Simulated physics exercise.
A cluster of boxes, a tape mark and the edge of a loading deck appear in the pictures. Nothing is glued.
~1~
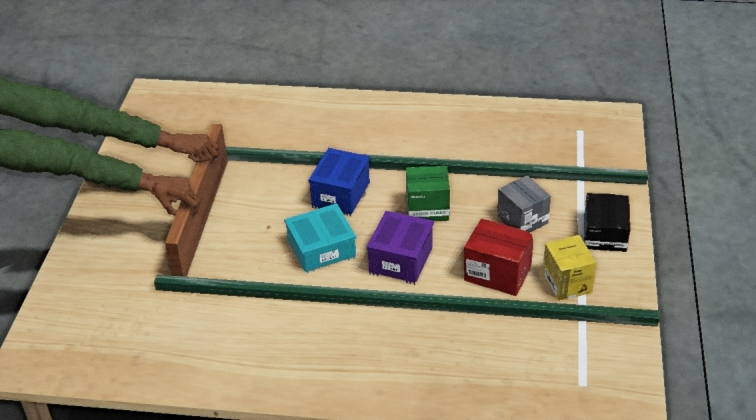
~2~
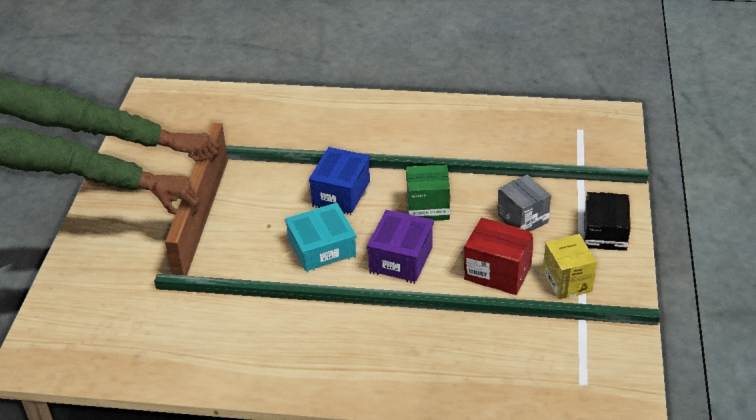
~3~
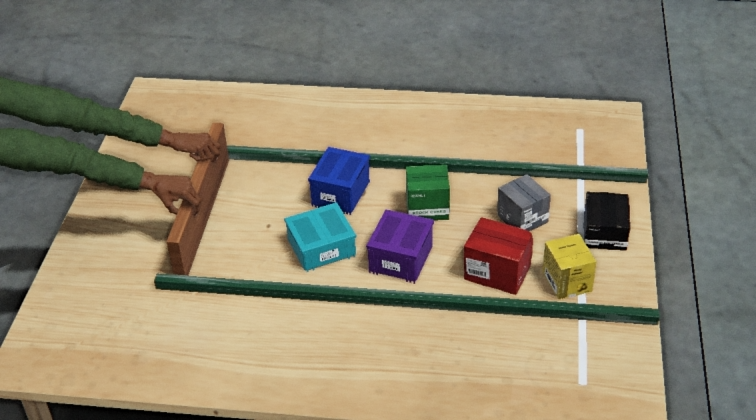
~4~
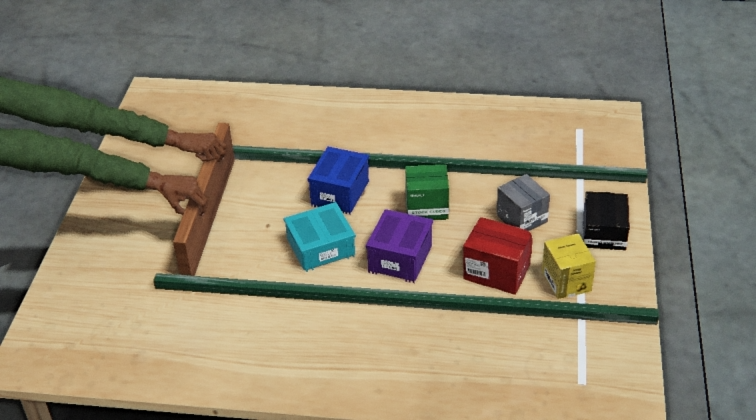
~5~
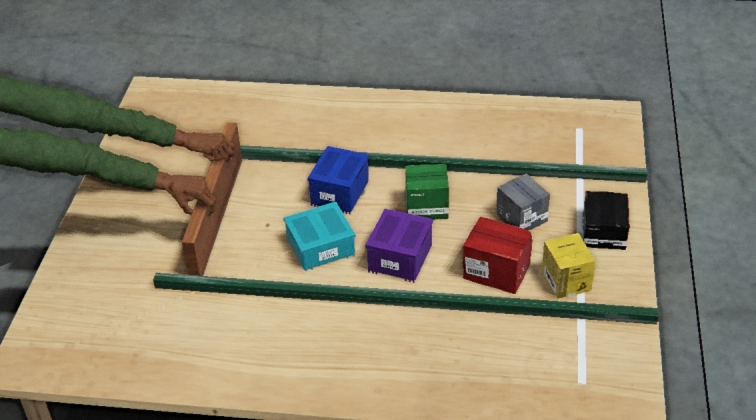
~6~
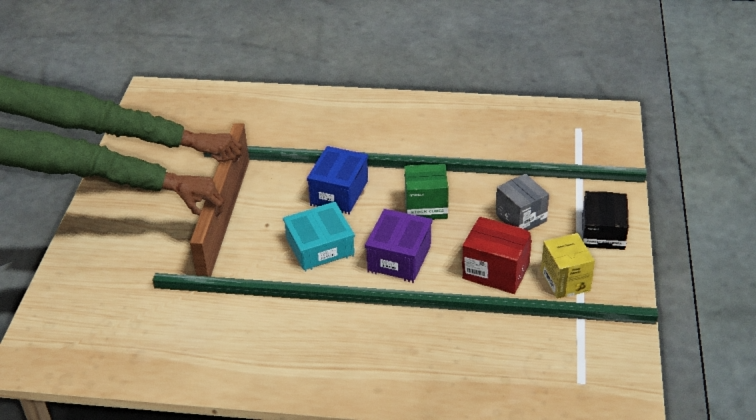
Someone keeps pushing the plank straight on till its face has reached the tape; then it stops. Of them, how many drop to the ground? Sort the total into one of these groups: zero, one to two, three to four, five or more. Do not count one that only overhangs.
It goes in the group five or more.
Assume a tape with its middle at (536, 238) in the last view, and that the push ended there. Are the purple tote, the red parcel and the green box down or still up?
Per object: Purple tote stays, red parcel goes, green box stays.
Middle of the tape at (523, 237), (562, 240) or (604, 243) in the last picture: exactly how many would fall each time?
Per try in turn: 3, 4, 6.
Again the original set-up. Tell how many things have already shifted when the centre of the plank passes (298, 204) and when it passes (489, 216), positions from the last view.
I count 1 first and 8 after.
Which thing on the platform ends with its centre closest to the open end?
The green box winds up nearest.
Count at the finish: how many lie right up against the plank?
Result: 2 in all.
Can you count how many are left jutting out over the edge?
Counting them gives 1.
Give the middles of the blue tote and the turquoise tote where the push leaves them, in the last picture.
In the last picture the blue tote sits at (603, 194) while the turquoise tote sits at (611, 266).
Soon after, none off yet; black parcel at rest near (605, 220); yellow box at rest near (567, 266); grey parcel at rest near (522, 204).
Then, none off yet; black parcel moved a little near (611, 221); yellow box moved well along near (643, 273); grey parcel moved about its own width near (569, 208).
By the end, the number that fall off is five or more; fallen, purple tote, red parcel, grey parcel, yellow box and black parcel.
